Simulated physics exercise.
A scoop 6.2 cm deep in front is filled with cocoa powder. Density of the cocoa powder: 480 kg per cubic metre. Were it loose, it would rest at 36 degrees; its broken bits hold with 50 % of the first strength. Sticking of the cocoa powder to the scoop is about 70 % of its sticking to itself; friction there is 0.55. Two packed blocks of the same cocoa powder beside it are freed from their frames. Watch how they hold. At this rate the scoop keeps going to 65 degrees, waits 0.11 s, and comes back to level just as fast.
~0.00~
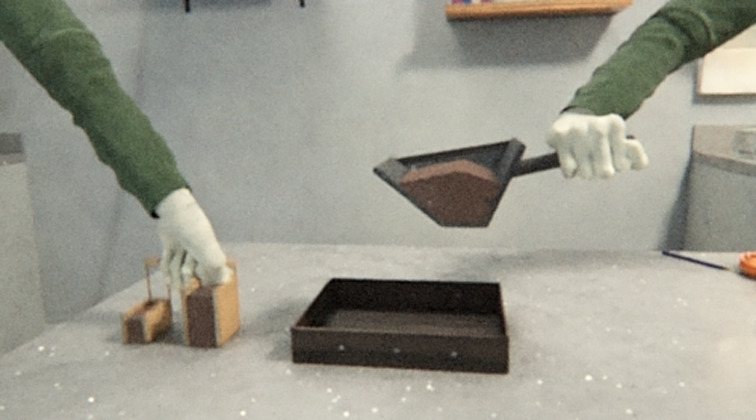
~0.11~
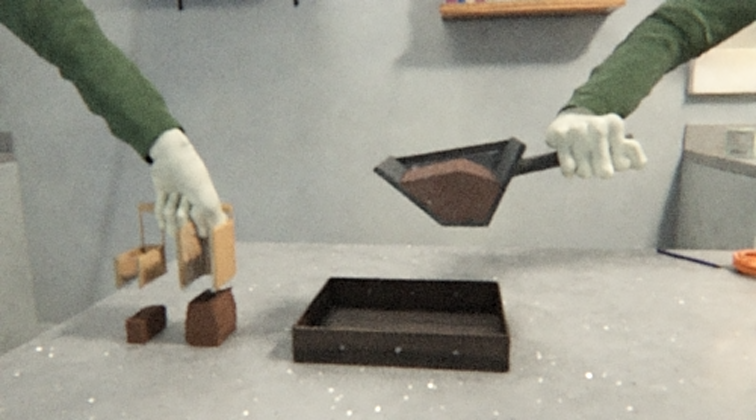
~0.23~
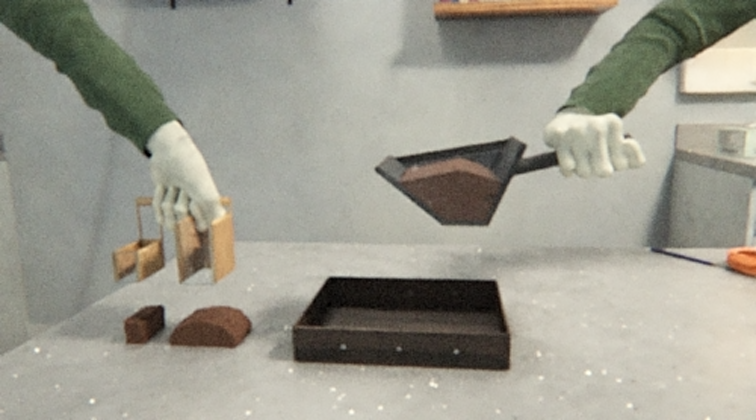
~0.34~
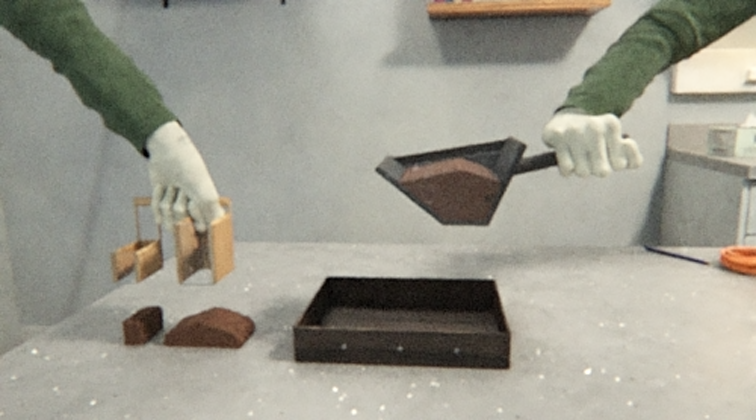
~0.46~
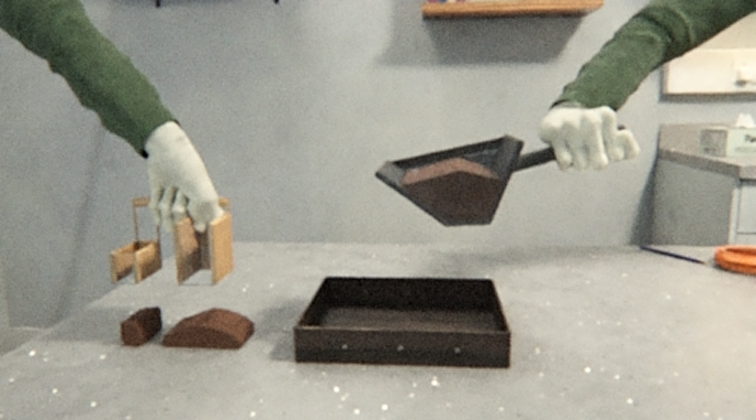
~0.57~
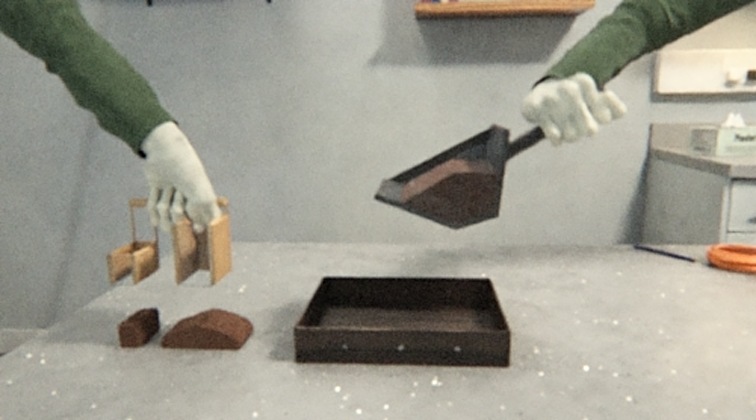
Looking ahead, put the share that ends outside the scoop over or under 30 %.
Lab note: Result beyond 30 percent.
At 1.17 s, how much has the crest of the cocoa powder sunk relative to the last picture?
Roughly 2.0 centimetres, give or take.
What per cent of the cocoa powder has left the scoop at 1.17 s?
Roughly 30 percent.
After 0.85 s, the scoop is at 61 degrees and 0 % has left it.
After 1.17 s, the scoop is at 57 degrees and 29 % has left it.
After 1.50 s, the scoop is at 6 degrees and 35 % has left it.
After 1.83 s, the scoop is at 0 degrees and 35 % has left it.
After 1.94 s, at the end, the scoop is at 0 degrees and 35 % has left it.
